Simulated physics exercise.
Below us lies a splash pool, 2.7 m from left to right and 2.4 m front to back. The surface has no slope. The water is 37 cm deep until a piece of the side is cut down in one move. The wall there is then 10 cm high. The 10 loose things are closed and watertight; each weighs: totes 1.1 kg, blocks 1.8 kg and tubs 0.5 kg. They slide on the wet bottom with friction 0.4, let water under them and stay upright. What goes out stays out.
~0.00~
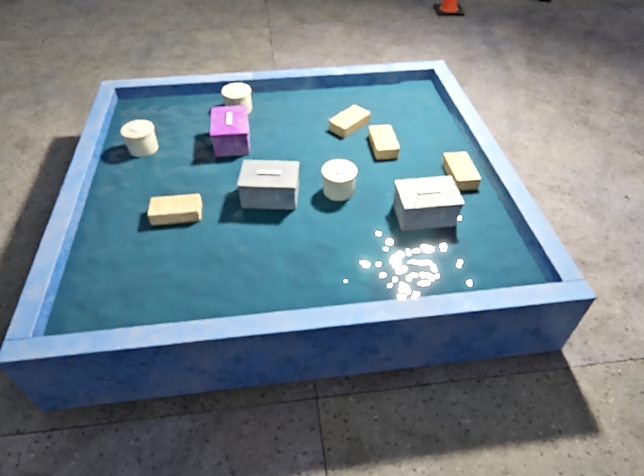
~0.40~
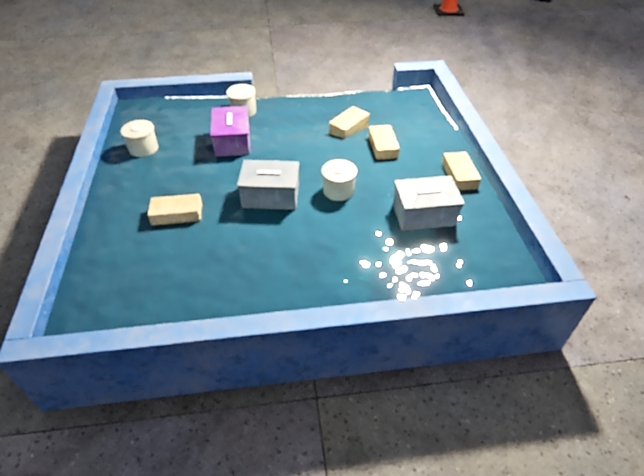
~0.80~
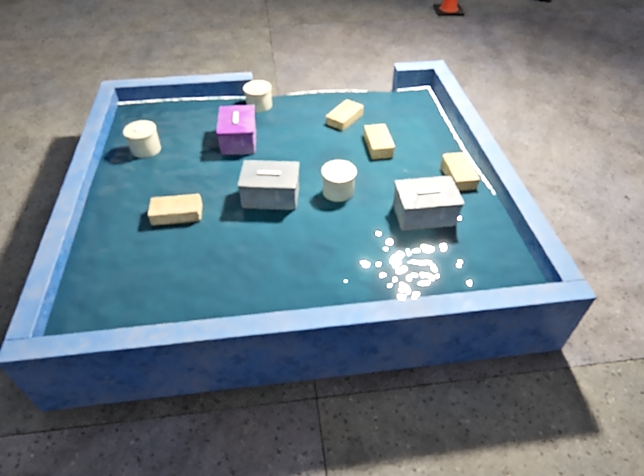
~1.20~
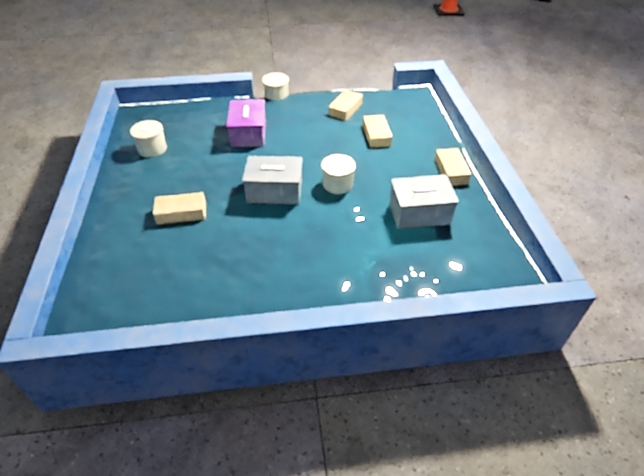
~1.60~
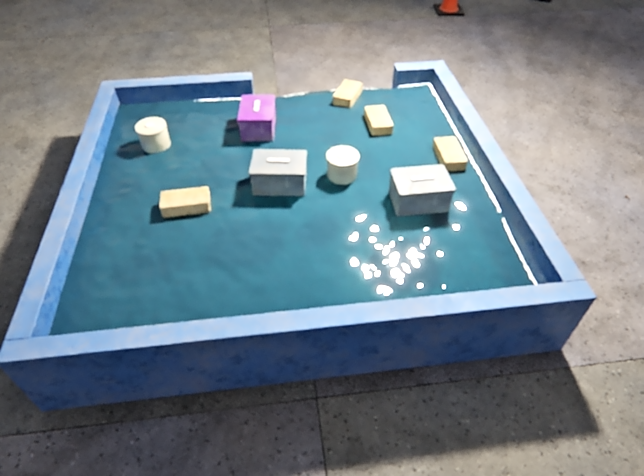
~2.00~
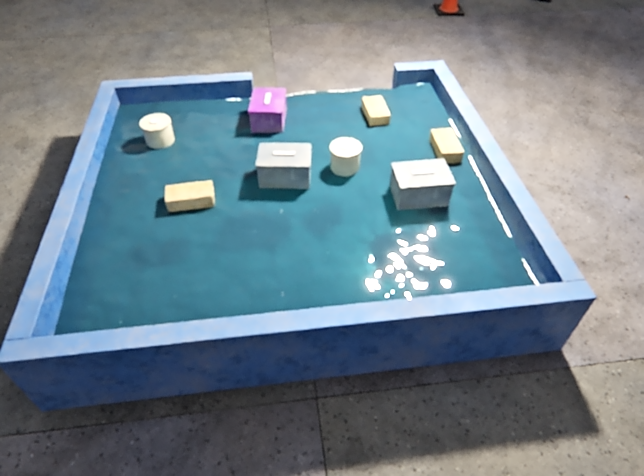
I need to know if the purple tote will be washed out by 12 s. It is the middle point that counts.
The purple tote gets out.
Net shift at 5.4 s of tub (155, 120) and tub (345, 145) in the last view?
In that order: 50 cm, 80 cm.
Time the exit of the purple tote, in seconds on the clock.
Near 3.0 s.
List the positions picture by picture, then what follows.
The purple tote at (229, 120), afloat; about 2390 L in view; 0 of 10 have shifted, in the first frame.
The purple tote at (230, 120), afloat; about 2340 L in view; 0 of 10 have shifted, in the second frame.
The purple tote at (236, 119) floats, 8 cm from its start; about 2260 L in view; 4 of 10 have shifted, in the third frame.
The purple tote at (246, 113) floats, 18 cm from its start; 33 cm deep round most things; 9 of 10 have shifted, in the fourth frame.
The purple tote at (257, 107) floats, 31 cm from its start; 33 cm deep round most things; 10 of 10 have shifted, in the fifth frame.
The purple tote at (268, 100), afloat, 45 cm from its start; about 2020 L in view; 10 of 10 have shifted, in the sixth frame.
After 2.8 s the purple tote is near (286, 86), 0.7 m from its start, afloat; 2 of 10 are out; 8 afloat.
After 5.4 s the purple tote has gone out; 4 of 10 are out; 6 afloat.
After 8.0 s the purple tote has gone out; 4 of 10 are out; 6 afloat.
After 12.0 s the purple tote has gone out; 7 of 10 are out; 3 afloat.
